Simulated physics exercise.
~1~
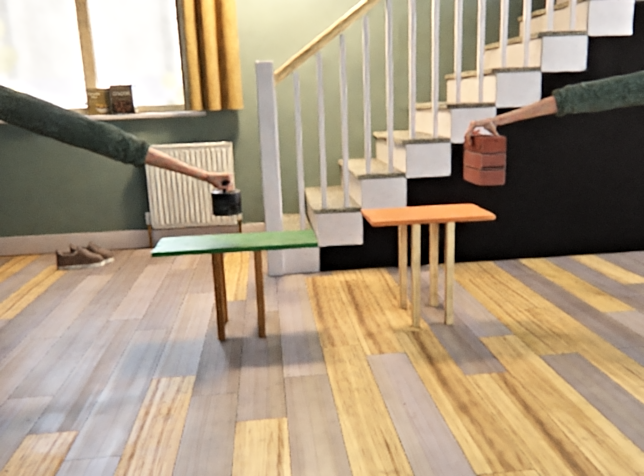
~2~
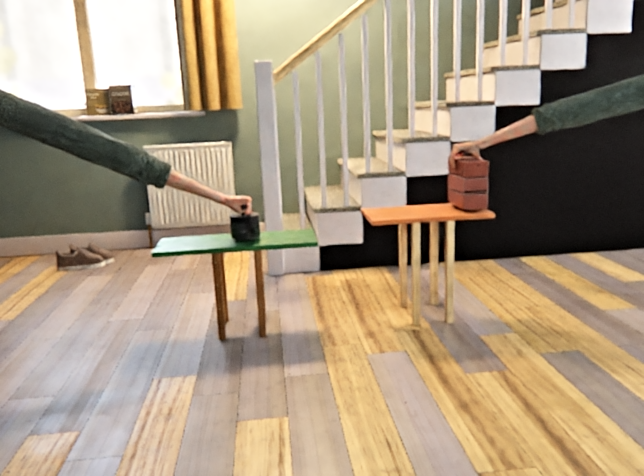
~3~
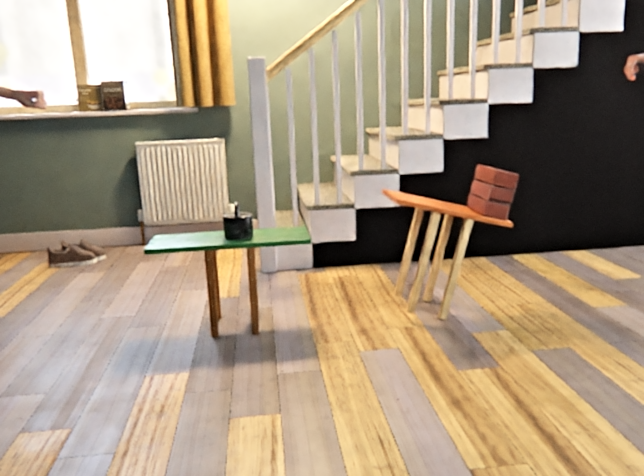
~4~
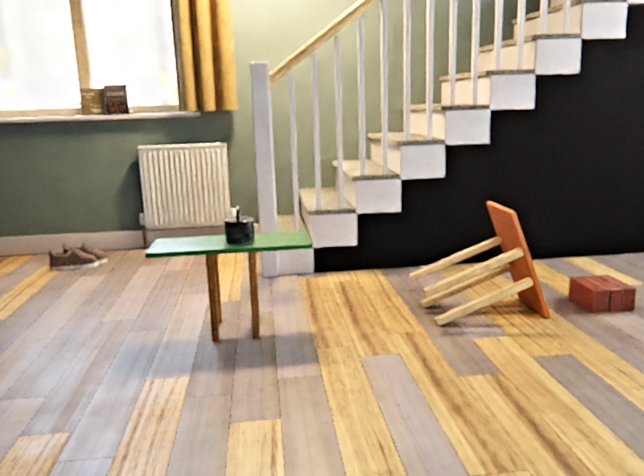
In this clip, two hands lower a small dark object onto a green trestle and stacked red bricks onto the right side of a small orange table, then let go; the orange table tips over to the right, spilling the bricks onto the floor, while the green trestle stays standing.
